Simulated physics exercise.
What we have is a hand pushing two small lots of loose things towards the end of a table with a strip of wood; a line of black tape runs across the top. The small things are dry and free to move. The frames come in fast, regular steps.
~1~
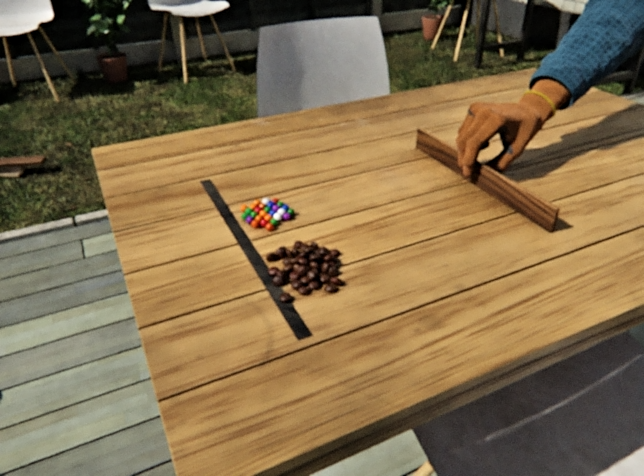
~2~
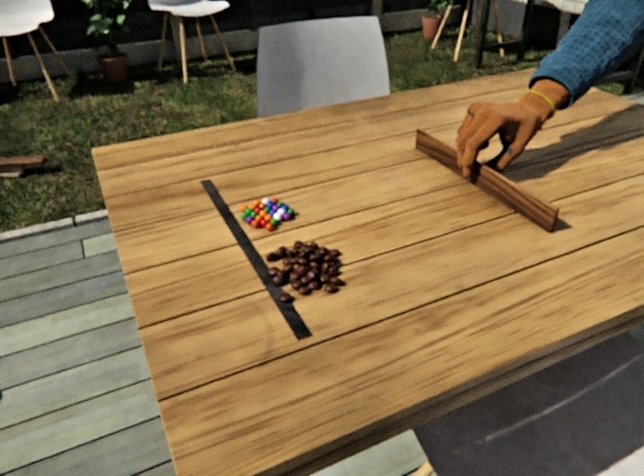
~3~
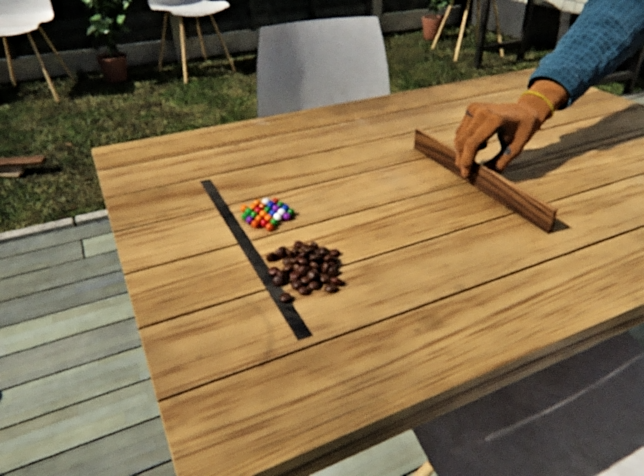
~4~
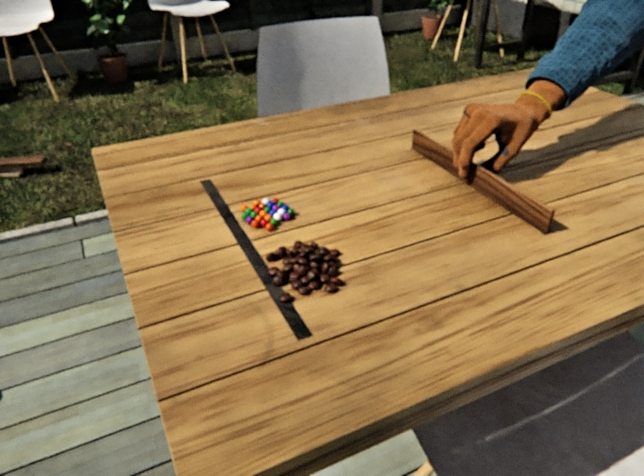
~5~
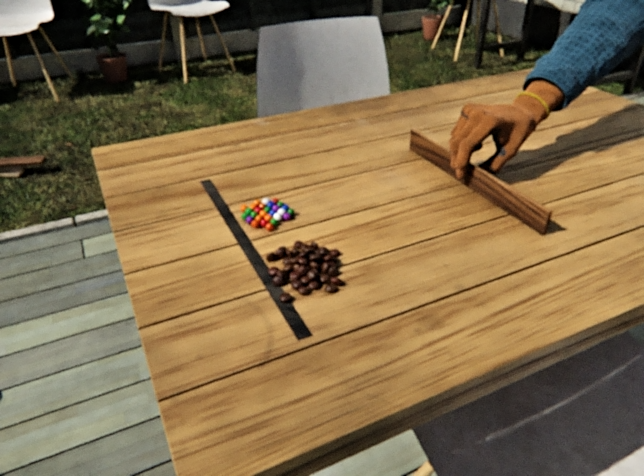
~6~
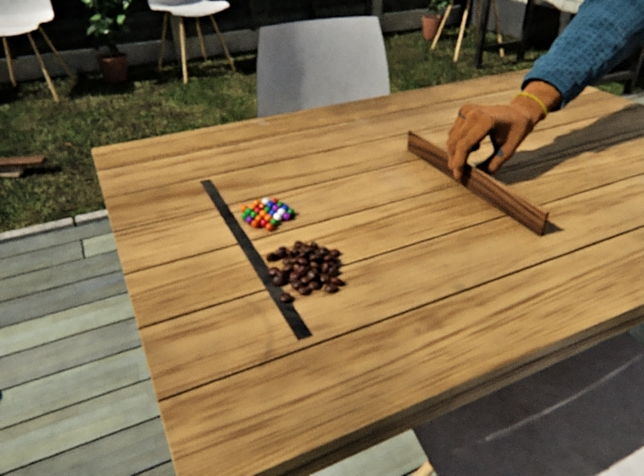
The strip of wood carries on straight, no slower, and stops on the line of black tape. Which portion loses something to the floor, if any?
In the end the front portion keeps clear of the drop, and the back portion keeps clear of the drop.
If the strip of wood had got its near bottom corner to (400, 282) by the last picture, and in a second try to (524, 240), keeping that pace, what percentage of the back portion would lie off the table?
In turn 100 and 0 in a hundred.
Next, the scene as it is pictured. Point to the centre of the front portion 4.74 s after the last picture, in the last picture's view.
Around (242, 287).
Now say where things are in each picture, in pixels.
In the first frame, strip of wood near (544, 213), at rest; black tape near (208, 185), well back from the edge; edge at (125, 279); front portion near (302, 268), some flat chocolate drops; back portion near (264, 215), some round plastic beads.
In the second frame, strip of wood near (543, 213), at rest; back portion near (264, 215).
In the third frame, strip of wood near (542, 214); front portion near (302, 268).
In the fourth frame, strip of wood near (539, 214); back portion near (264, 215).
In the fifth frame, strip of wood near (536, 215); front portion near (302, 268).
In the sixth frame, strip of wood near (534, 216); black tape near (208, 185); edge at (125, 279); front portion near (302, 268); back portion near (264, 215).
Then, 2.22 s on from there, strip of wood still moving, near (362, 192); front portion all on the table, its front near (285, 297); back portion all on the table, its front near (245, 216).
Then, 4.46 s on from there, strip of wood stopped at the black tape; front portion all on the table, its front near (216, 296); back portion all on the table, its front near (197, 224).
In the end, strip of wood stopped at the black tape; front portion all on the table, its front near (216, 296); back portion all on the table, its front near (193, 225).
